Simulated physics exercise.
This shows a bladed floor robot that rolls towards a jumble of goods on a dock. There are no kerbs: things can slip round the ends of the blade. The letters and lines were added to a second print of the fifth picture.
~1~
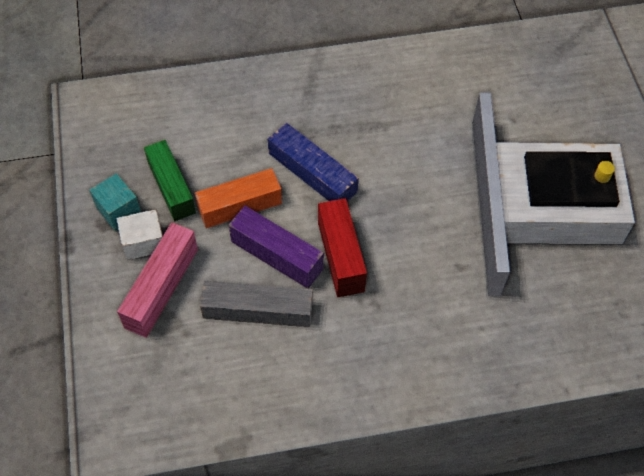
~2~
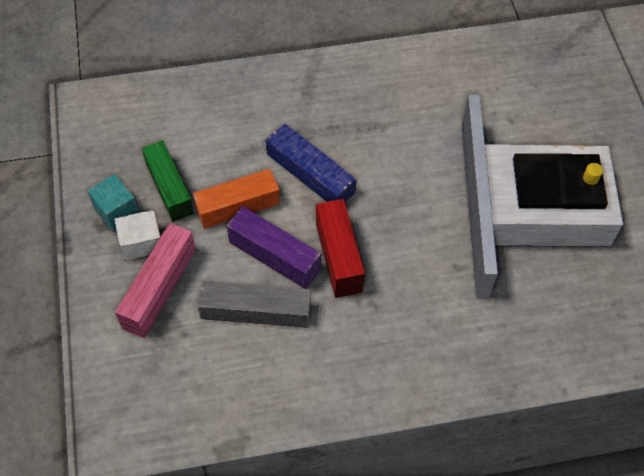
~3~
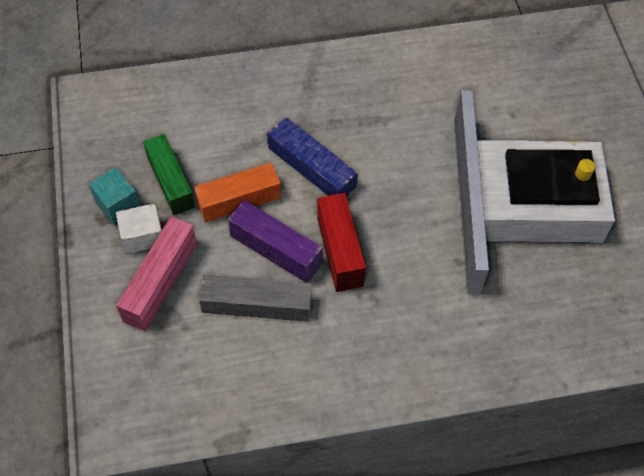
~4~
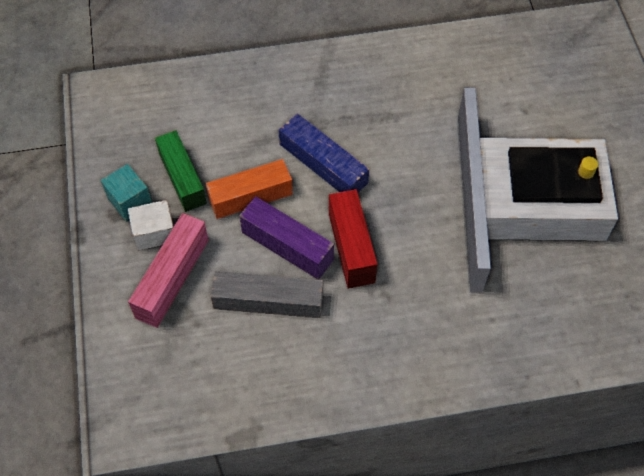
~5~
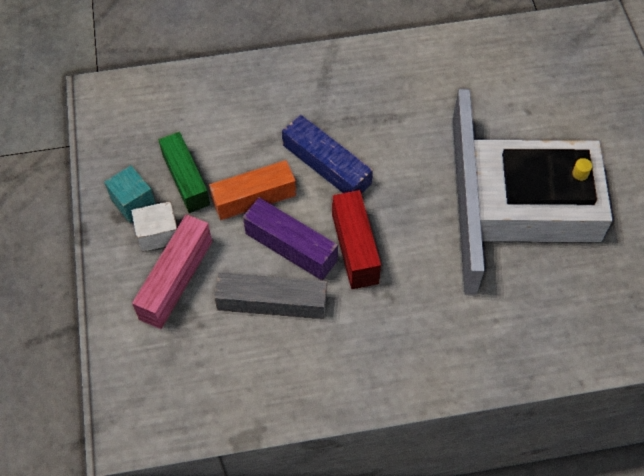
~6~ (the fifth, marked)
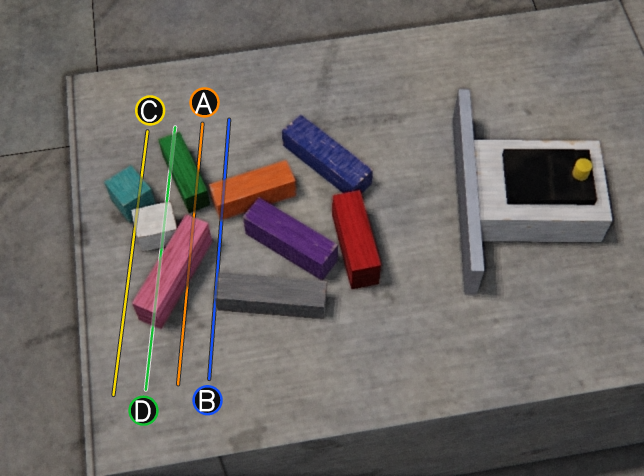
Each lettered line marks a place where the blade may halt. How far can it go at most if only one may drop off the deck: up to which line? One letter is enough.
Line A.
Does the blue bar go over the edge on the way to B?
By then, no.
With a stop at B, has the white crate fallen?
By then, no.
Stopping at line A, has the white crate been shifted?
Yes.
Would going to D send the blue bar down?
No.
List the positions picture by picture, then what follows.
Orange bar (239, 198); pink stick (159, 280); green stick (170, 181), in the first picture.
Robot (553, 180); white crate (139, 235), in the second picture.
Robot (545, 176); grey bar (256, 299), in the third picture.
Robot (548, 173); turquoise crate (127, 193), in the fourth picture.
Robot (542, 175); orange bar (253, 190); pink stick (174, 271); green stick (184, 172), in the fifth picture.
On the marked copy, A at (191, 244); B at (220, 240); C at (132, 253); D at (162, 249).
Taking A. A third of the way, robot (442, 191); blue bar (319, 156); red stick (350, 240).
Two thirds of the way, robot (340, 206); turquoise crate (104, 191); white crate (146, 233).
When it is over, robot (264, 218); turquoise crate (70, 180); white crate (77, 252); none fallen.
As for the rest, B is within the limit but short; C drops six; D drops three.
